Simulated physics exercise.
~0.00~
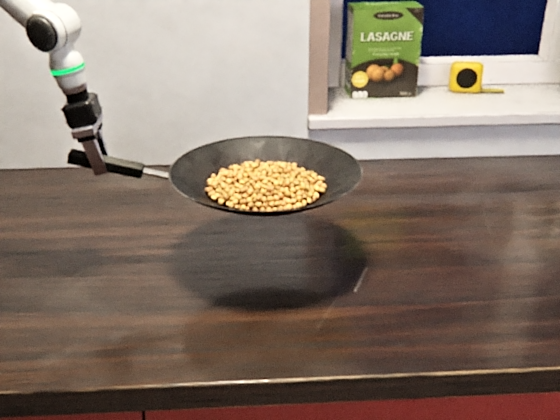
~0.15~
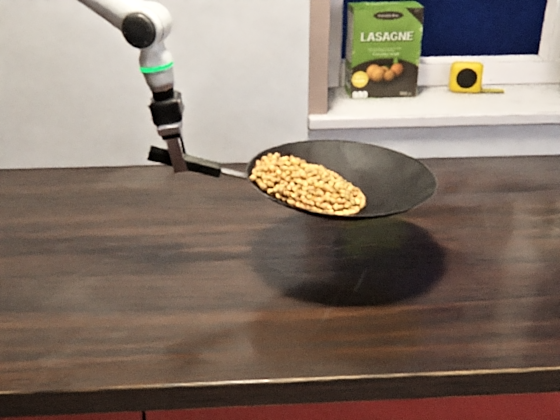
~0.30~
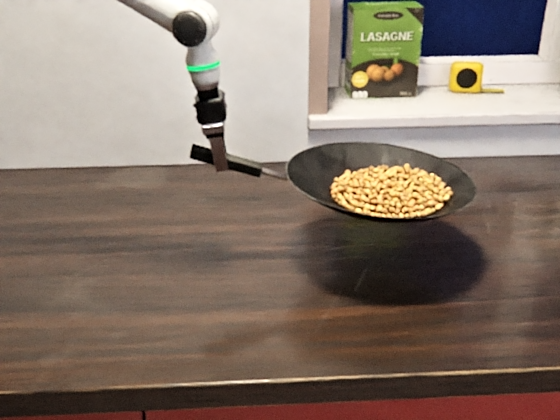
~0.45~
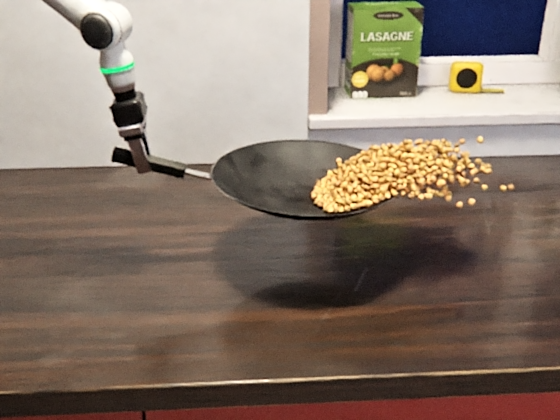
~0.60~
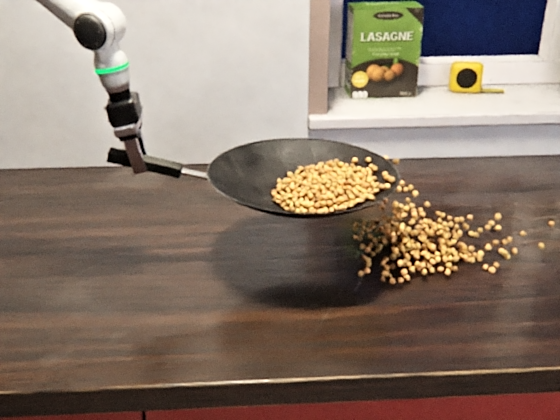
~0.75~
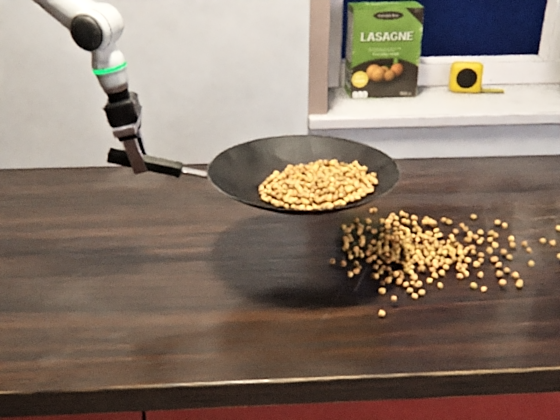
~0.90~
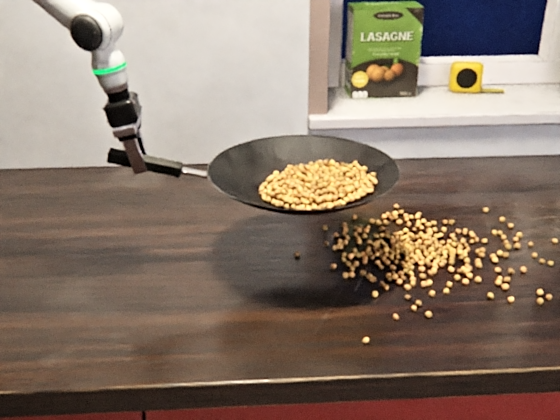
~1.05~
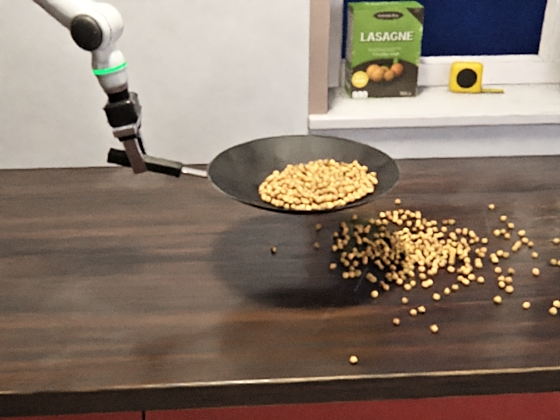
A big spray of dried chickpeas flew over the right edge of a black wok when a robot arm, having carried it right, pulled it back left; they scattered across the dark table, while most stayed heaped in the now still wok.
